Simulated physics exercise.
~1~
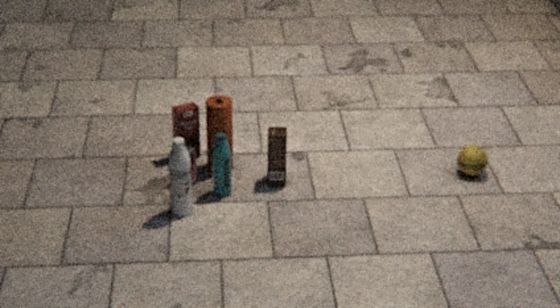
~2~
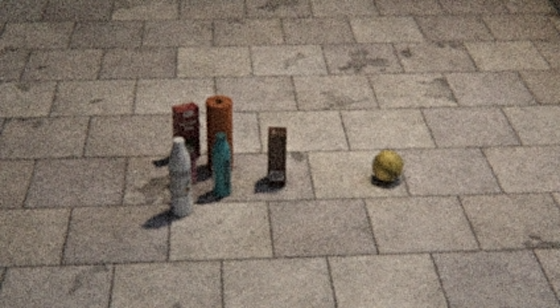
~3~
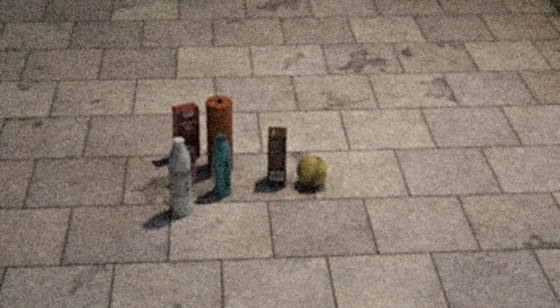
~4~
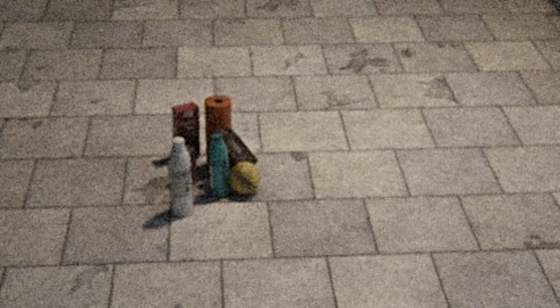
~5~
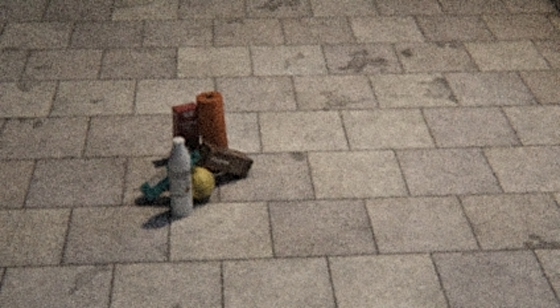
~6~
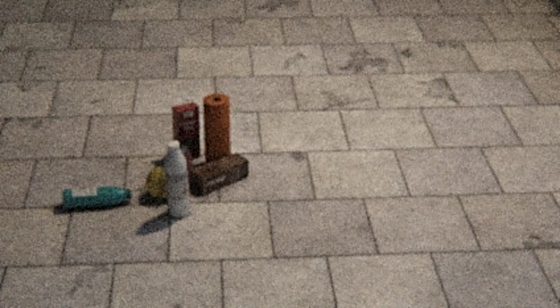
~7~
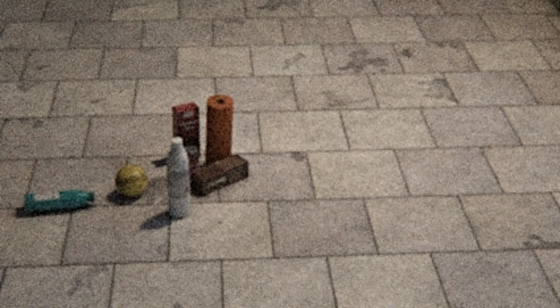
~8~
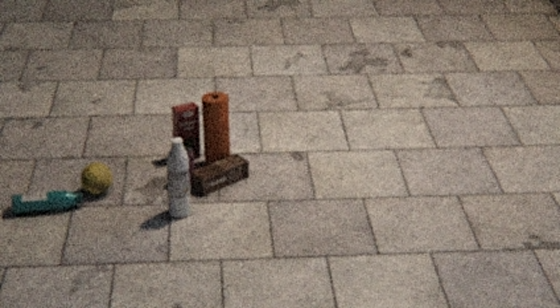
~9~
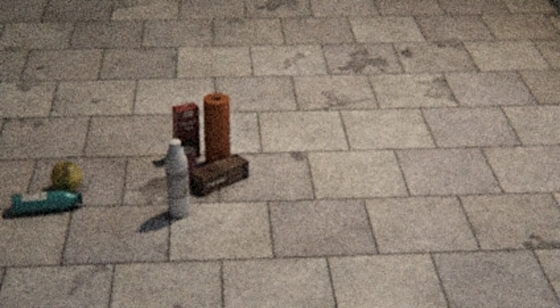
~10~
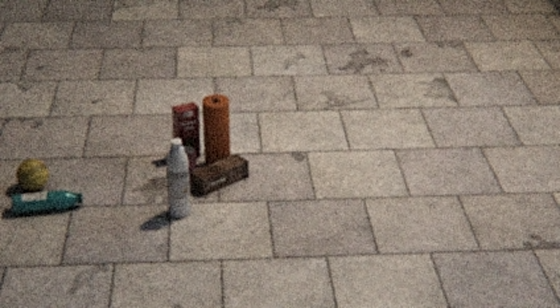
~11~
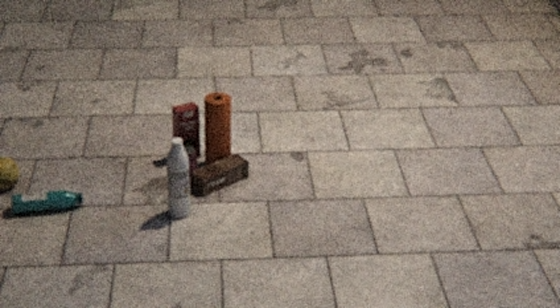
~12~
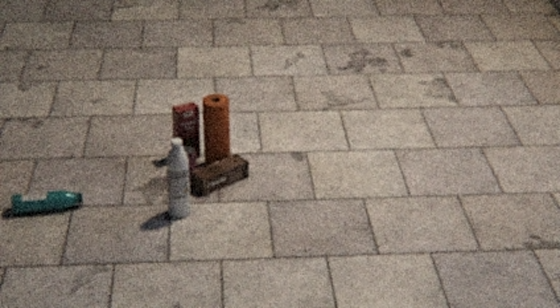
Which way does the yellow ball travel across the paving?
The yellow ball rolls from right to left, passing through the group of standing things and going out of view on the left side.
